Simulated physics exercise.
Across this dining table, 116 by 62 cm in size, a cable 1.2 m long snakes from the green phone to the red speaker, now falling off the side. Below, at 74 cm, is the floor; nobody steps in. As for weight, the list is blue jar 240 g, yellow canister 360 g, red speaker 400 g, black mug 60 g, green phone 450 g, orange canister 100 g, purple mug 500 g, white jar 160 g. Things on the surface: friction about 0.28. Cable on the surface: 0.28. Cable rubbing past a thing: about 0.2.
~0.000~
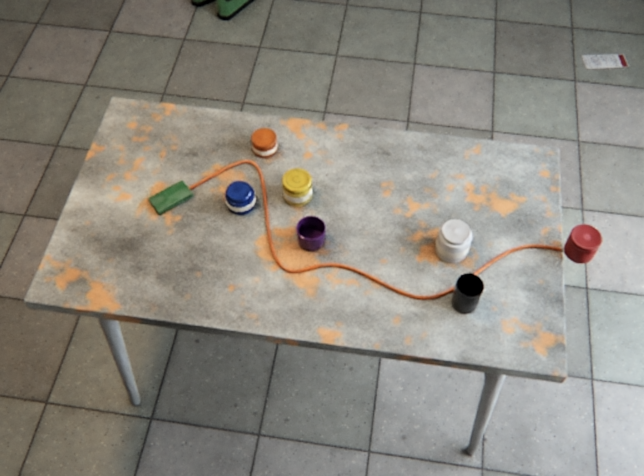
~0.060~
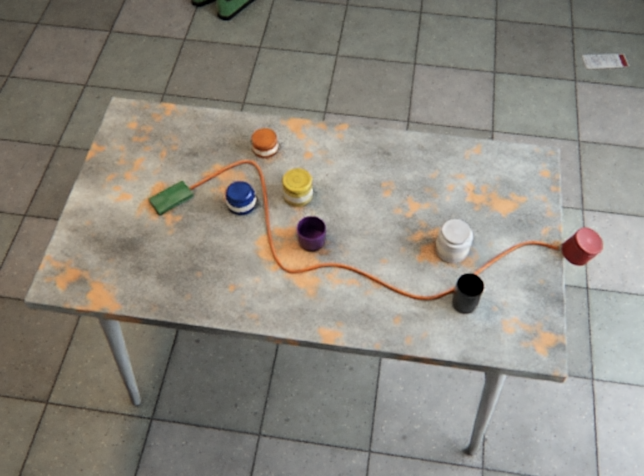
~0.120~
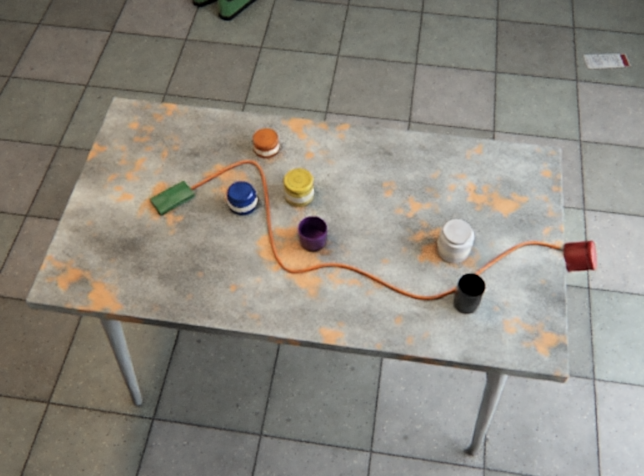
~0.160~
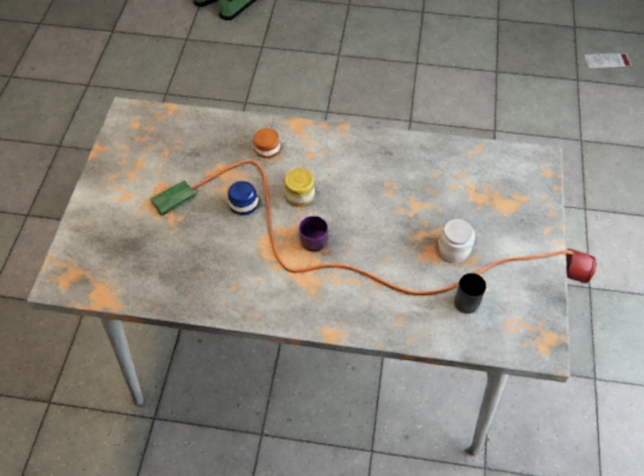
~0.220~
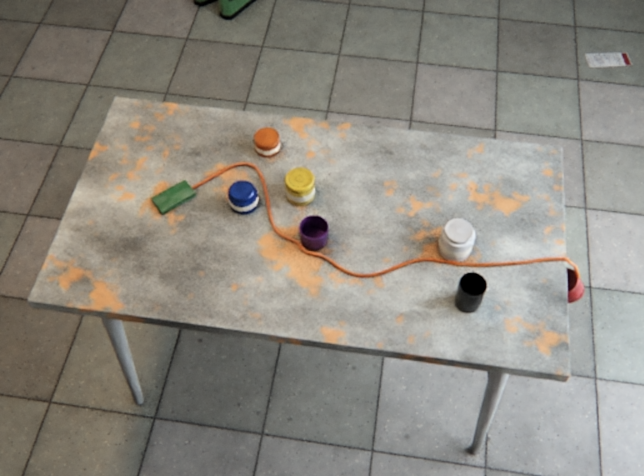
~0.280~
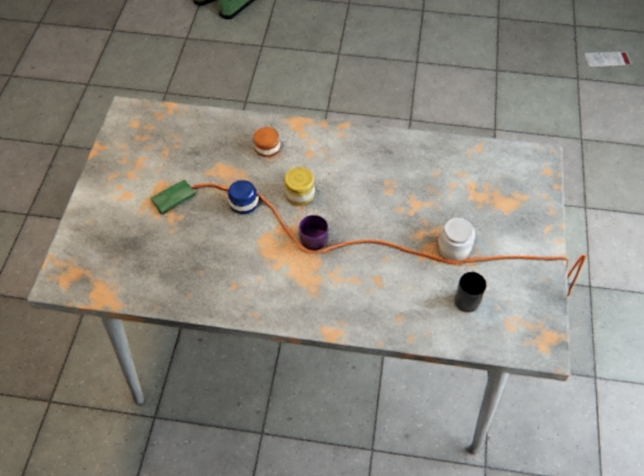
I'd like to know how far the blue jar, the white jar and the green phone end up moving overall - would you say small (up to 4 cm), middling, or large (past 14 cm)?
I would say the blue jar moves a large distance, the white jar moves a small distance, the green phone moves a large distance.
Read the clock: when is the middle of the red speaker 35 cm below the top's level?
The clock reads 0.34 s at that moment.
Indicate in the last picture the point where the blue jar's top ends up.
It stops around pixel (205, 263).
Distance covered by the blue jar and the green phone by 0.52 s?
Blue jar roughly 15 cm, green phone roughly 10 cm.
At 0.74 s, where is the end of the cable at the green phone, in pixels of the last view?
It sits close to (298, 220) in the last view.
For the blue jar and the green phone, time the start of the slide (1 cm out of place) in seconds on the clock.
Blue jar: 0.34 s; green phone: 0.34 s.
After 0.5 s, the cable's tail end at (232, 216); blue jar 16 cm off its start, green phone 11 cm off its start, red speaker over the edge.
After 0.7 s, the cable's tail end at (298, 220); green phone 25 cm off its start, blue jar 21 cm off its start, red speaker over the edge.
After 1.0 s, the cable's tail end at (335, 250); green phone 36 cm off its start at (315, 238), blue jar 21 cm off its start at (205, 262), red speaker over the edge.
After 1.2 s, the cable's tail end at (343, 255); green phone 38 cm off its start, blue jar 21 cm off its start, red speaker over the edge.
After 2.4 s, the cable's tail end at (343, 255); green phone 38 cm off its start at (324, 242), blue jar 21 cm off its start at (205, 263), white jar 1 cm off its start at (460, 226), red speaker over the edge.
